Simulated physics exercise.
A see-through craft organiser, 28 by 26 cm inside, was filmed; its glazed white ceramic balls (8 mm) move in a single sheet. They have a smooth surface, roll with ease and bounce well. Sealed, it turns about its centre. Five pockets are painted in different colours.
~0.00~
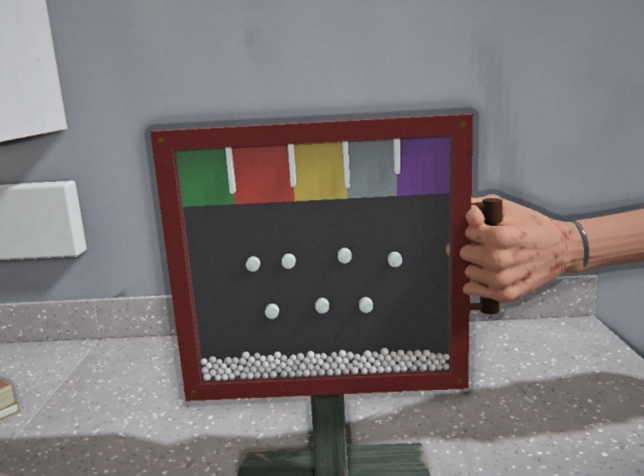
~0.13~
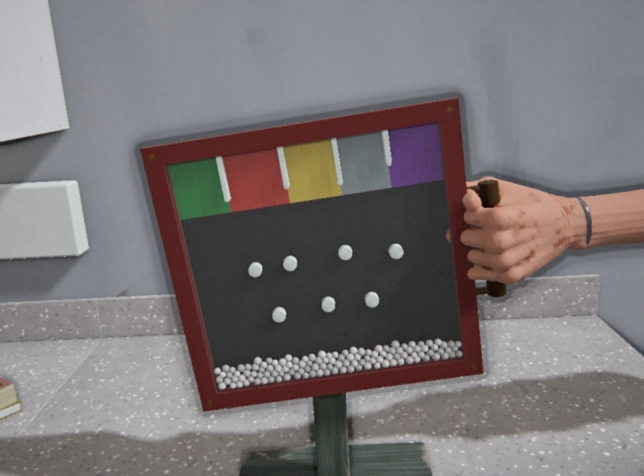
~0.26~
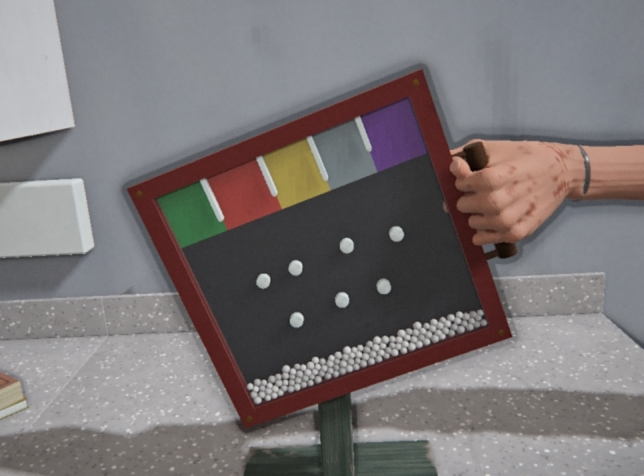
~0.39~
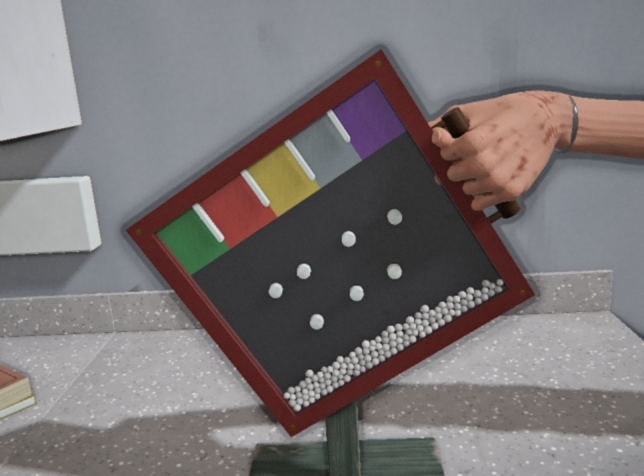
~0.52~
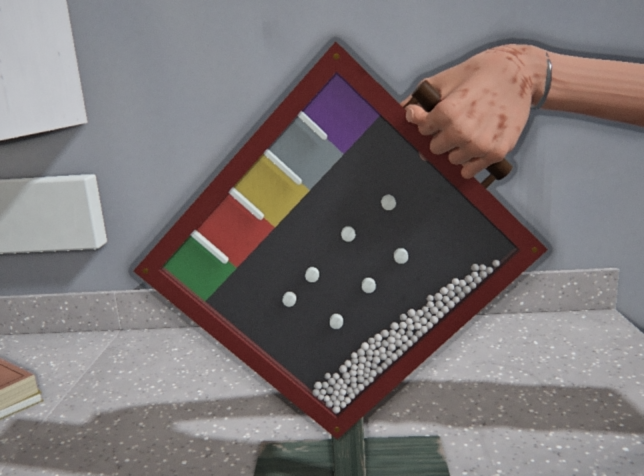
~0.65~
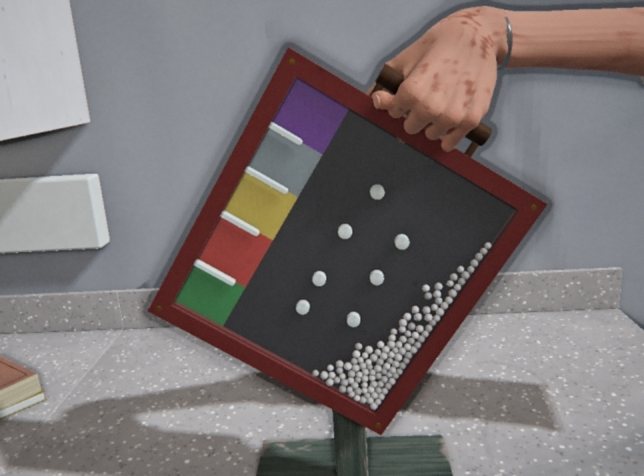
A hand gripping the right-side handle turns a dark-red-framed square panel anticlockwise, starting nearly level with small white balls lying along its bottom. As the tilt steepens, the hand rises and the balls bunch toward the lowest corner, while the five coloured pockets swing from the top to the left side.
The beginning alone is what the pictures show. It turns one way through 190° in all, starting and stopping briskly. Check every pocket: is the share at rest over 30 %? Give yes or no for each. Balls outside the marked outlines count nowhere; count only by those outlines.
Red: Yes, purple: No, green: Yes, yellow: No, grey: No.
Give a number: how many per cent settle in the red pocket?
About 45 %.
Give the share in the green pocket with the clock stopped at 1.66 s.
Close to 40 % of the load.
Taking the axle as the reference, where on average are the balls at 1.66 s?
Offset: Approx. 7 cm right, 11 cm below.
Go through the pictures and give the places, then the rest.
In the first frame, level; about 120 balls; load centre (321, 364); top ball (246, 356); red (262, 174), purple (423, 165), green (206, 177), yellow (320, 171), grey (371, 168).
In the second frame, turned 6° anticlockwise; load centre (333, 363); top ball (438, 342); 7 fixed pegs, one at (279, 315).
In the third frame, turned 18° anticlockwise; load centre (360, 357); top ball (480, 313); wall ends (221, 218), (275, 194), (326, 178), (369, 149).
In the fourth frame, turned 31° anticlockwise; load centre (382, 348); top ball (500, 282).
In the fifth frame, turned 44° anticlockwise; load centre (390, 346); top ball (496, 263).
In the sixth frame, turned 56° anticlockwise; load centre (392, 350); top ball (488, 246); red (234, 251), purple (310, 116), green (210, 294), yellow (260, 205), grey (285, 161).
By 1.16 s, it stands 106° anticlockwise; nothing in the marked areas.
By 1.66 s, it stands 154° anticlockwise; red 10 %, green 40 %.
By 2.10 s, it has come round 190° anticlockwise; red 35 %, green 40 %.
All still by 3.1 s, it has come round 190° anticlockwise; red 45 %, purple 0 %, green 40 %, yellow 5 %, grey 0 %, elsewhere 10 %.
